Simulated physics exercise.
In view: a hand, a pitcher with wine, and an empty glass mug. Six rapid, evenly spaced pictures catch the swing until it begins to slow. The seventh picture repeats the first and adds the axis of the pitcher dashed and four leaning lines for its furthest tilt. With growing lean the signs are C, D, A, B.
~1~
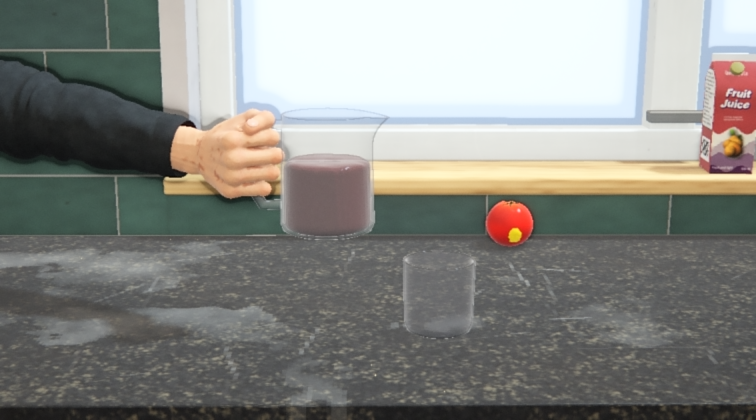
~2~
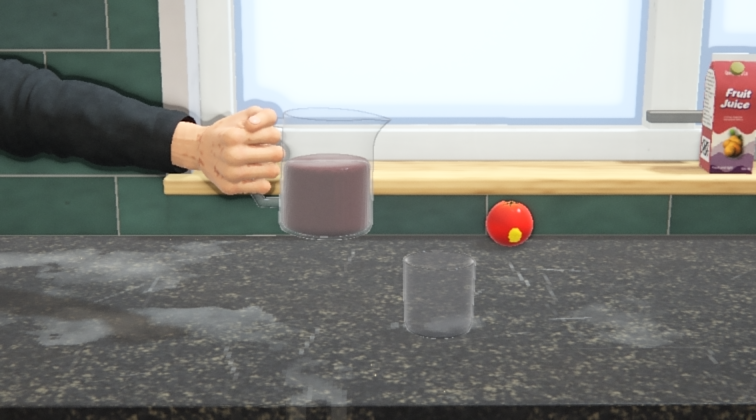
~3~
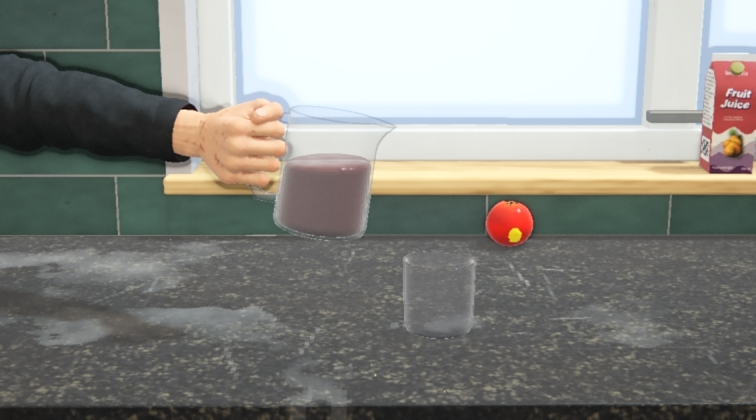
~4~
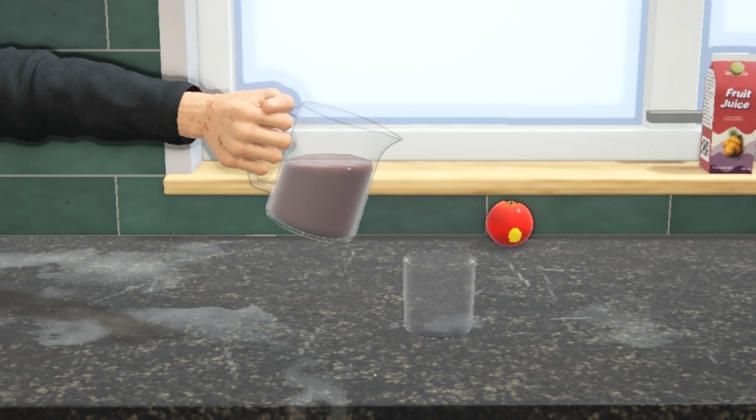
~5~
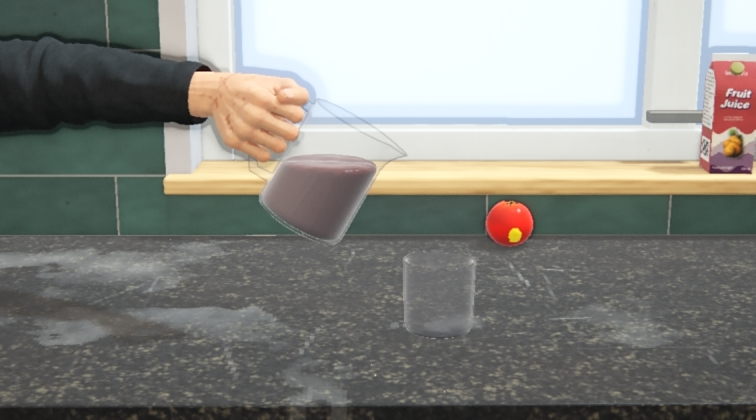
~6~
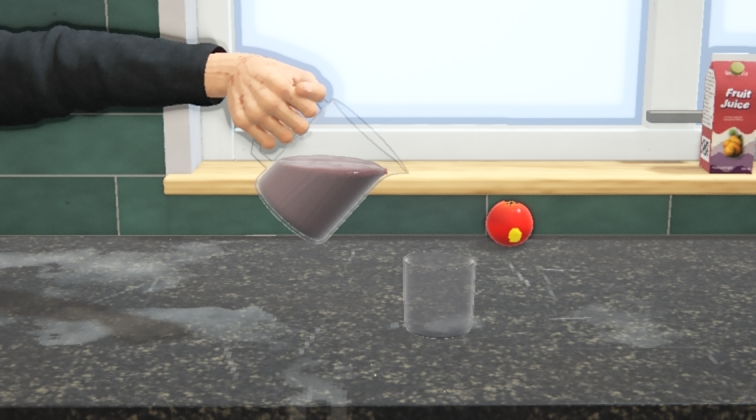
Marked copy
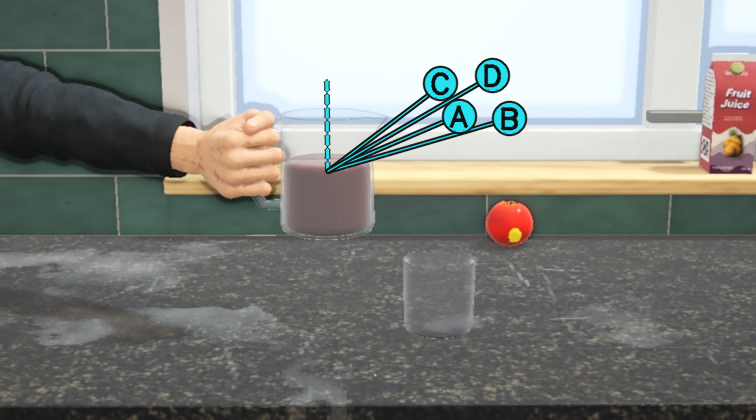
A kitchen counter of dark speckled stone, with green tiles and a bright window behind it, is seen from the front by a still camera. A hand in a black sleeve holds a clear pitcher of dull purple liquid at left, near an empty clear glass, a red ball-like object and a fruit juice carton on the wooden sill at right. The hand rises slightly and tilts the pitcher steadily rightward, the liquid shifting toward its lip.
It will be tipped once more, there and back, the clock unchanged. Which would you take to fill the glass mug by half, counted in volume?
Go for A.
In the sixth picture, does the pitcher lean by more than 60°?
No, it does not.
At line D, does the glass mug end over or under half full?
Under half.
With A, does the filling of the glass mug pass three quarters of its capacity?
No, less.
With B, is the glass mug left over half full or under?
Over half.
On the marked copy, A at (442, 122); B at (493, 123); C at (427, 95); D at (477, 84).
Choosing A, the glass mug ends with about 51 % of what it can hold.
Choosing B, the glass mug ends with about 73 % of what it can hold.
Choosing C, the glass mug ends with about 14 % of what it can hold.
Choosing D, the glass mug ends with about 29 % of what it can hold.
